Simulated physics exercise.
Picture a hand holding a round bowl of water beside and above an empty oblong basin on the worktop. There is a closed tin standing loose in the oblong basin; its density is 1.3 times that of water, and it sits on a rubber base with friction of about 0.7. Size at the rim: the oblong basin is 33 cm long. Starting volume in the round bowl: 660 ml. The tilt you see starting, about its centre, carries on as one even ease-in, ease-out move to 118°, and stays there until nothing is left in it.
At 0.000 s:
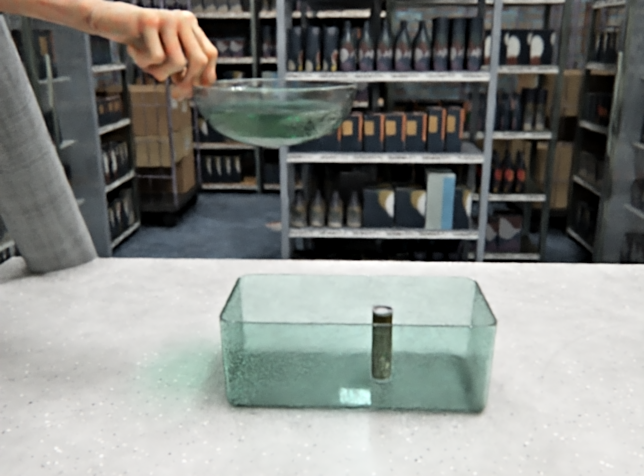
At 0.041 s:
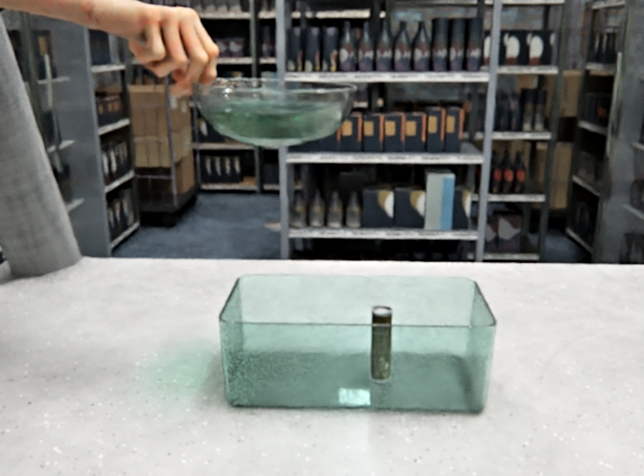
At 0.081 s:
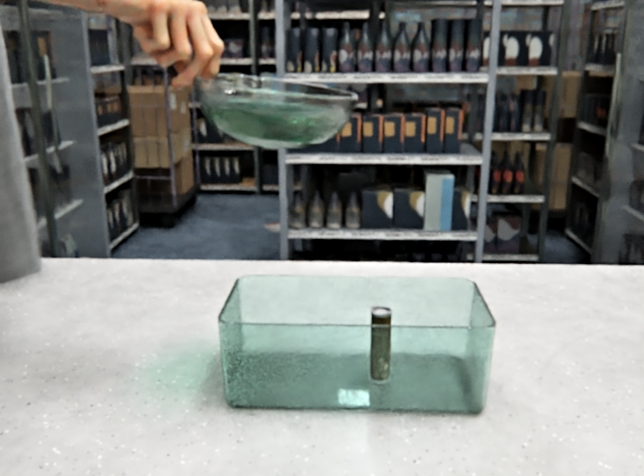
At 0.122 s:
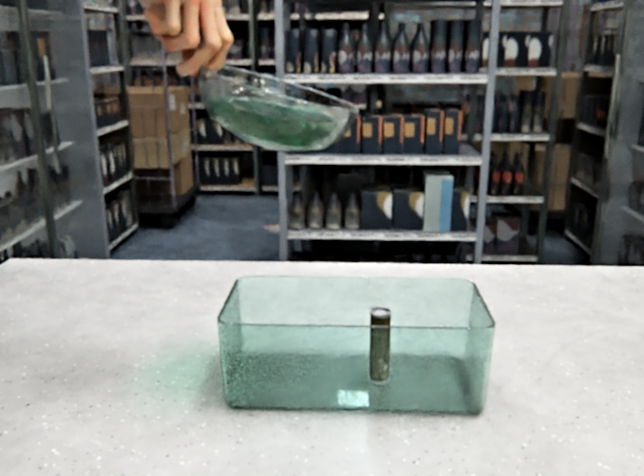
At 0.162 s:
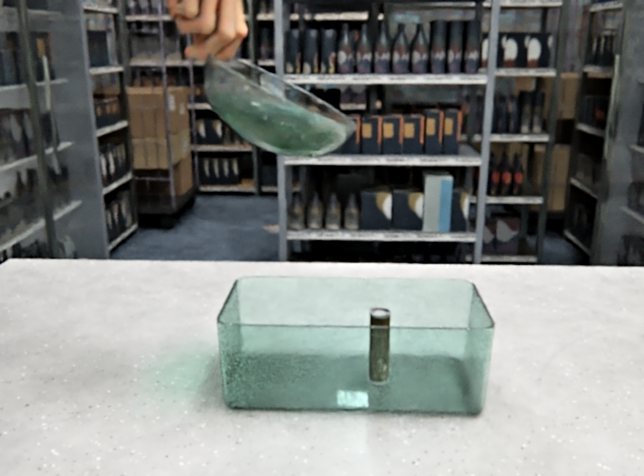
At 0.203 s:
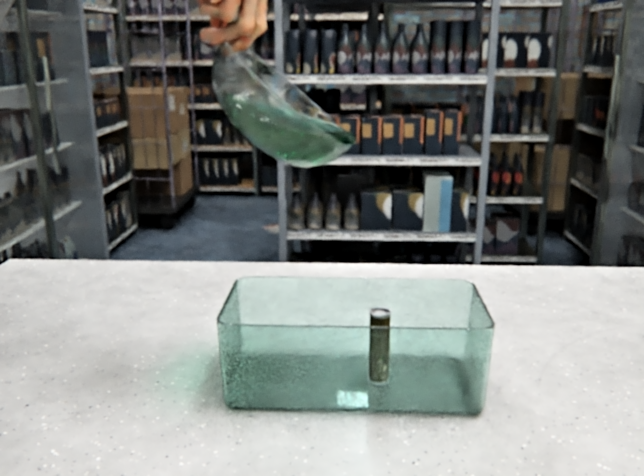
In a bottle-lined storeroom, a hand steadily tilting a glass bowl of greenish water down rightward above a clear basin holding a small tin.
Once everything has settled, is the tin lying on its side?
No. It never tilts over.
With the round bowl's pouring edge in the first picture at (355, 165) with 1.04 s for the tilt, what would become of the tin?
Then it remains upright.
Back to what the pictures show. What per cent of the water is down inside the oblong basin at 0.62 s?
The share is close to 86 percent.
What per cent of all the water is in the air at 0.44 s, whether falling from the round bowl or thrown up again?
70 %.
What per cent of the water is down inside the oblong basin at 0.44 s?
Around 30%.
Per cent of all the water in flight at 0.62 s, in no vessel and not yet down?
Near 14 percent.
After 0.44 s the tilt is 113° and 0 per cent is still to pour; the tin stands where it began.
After 0.62 s the tilt is 118° and 0 per cent is still to pour; the tin stands where it began.
After 0.81 s the tilt is 118° and 0 per cent is still to pour; the tin stands where it began.
After 1.01 s the tilt is 118° and 0 per cent is still to pour; the tin stands where it began.
In the end the tin stands where it began.
